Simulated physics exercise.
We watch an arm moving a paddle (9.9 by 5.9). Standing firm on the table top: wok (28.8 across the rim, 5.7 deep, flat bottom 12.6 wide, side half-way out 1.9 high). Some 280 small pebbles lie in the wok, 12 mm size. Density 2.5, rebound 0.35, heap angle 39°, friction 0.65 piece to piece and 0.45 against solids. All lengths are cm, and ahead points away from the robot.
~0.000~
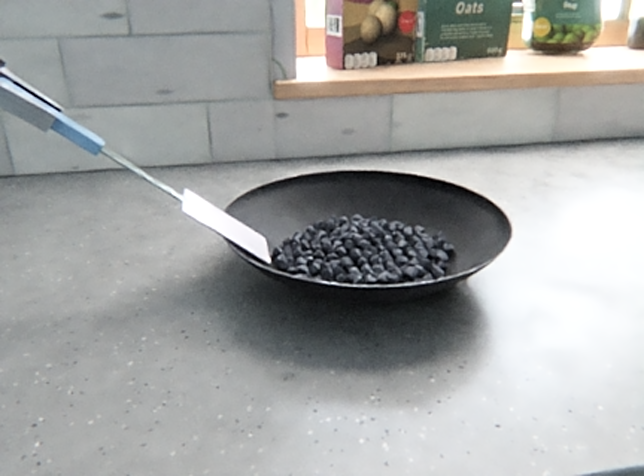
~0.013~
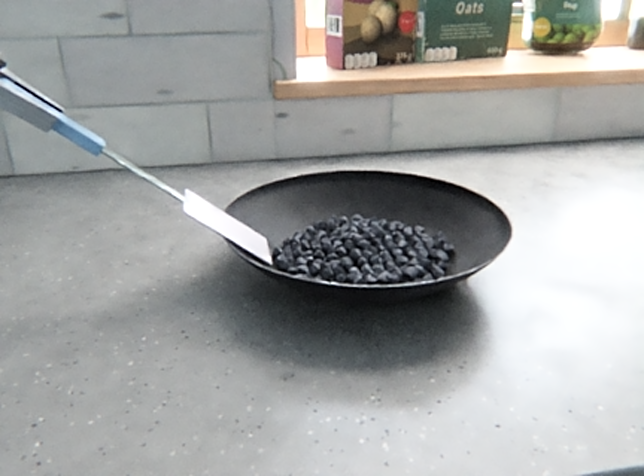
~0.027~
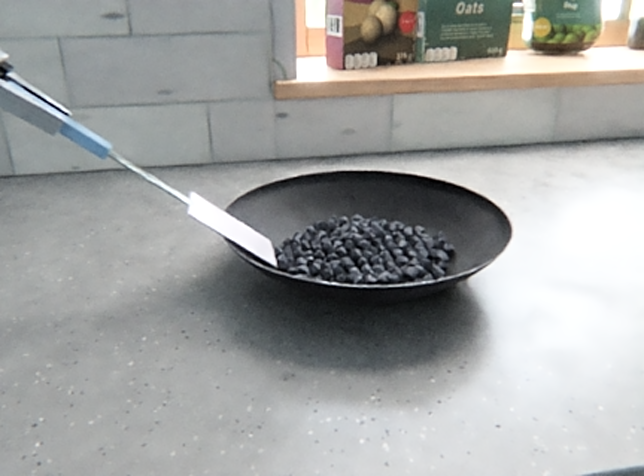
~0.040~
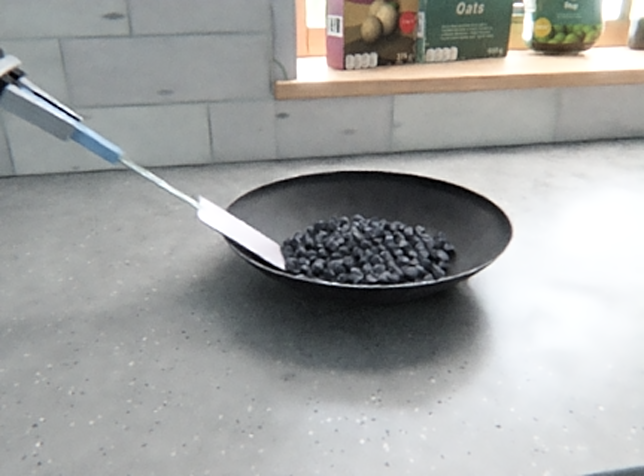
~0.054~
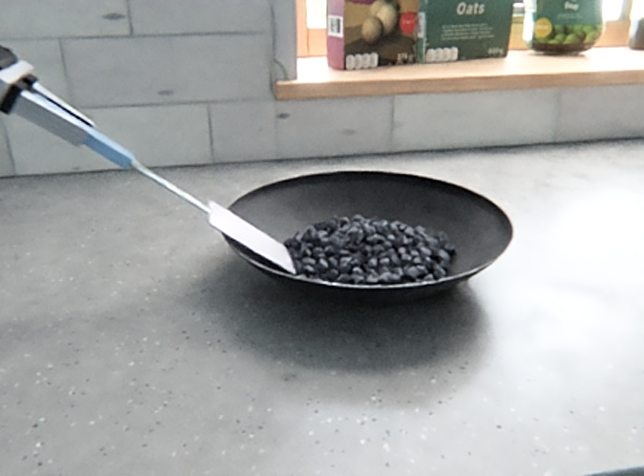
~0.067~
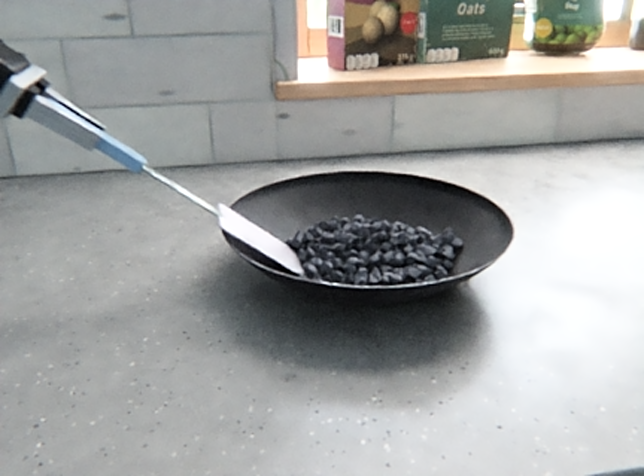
A white paddle slides slowly rightward into a black wok, nudging the dark pebbles.
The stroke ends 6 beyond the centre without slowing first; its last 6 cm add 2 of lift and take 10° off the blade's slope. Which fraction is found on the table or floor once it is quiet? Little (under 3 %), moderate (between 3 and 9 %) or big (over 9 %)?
Answer: Little; under 3 % of the small pebbles finish on the table or floor.
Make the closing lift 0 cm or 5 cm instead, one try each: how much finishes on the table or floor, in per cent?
Some 0 and 0 per cent.
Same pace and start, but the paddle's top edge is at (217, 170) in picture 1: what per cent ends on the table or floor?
About 5 per cent.
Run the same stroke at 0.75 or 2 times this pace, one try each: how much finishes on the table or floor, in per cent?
Some 0 and 5 per cent.
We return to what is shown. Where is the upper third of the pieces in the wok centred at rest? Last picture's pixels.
At about (447, 233).
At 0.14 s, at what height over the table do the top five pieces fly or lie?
About 4 cm.
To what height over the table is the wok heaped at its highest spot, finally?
Some 6.0 cm.
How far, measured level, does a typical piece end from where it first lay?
Some 4 cm.
By 0.14 s, sloping 39°, highest piece 5 above the table; 276 in the wok.
By 0.21 s, sloping 35°, highest piece 6 above the table; 276 in the wok.
By 0.44 s, sloping 29°, highest piece 6 above the table; 275 in the wok, 1 on the table or floor.
By 1.49 s, sloping 29°, highest piece 6 above the table; 275 in the wok, 1 on the table or floor.
Final count, 275 in the wok, 1 on the table or floor. That is 0 % on the table or floor.
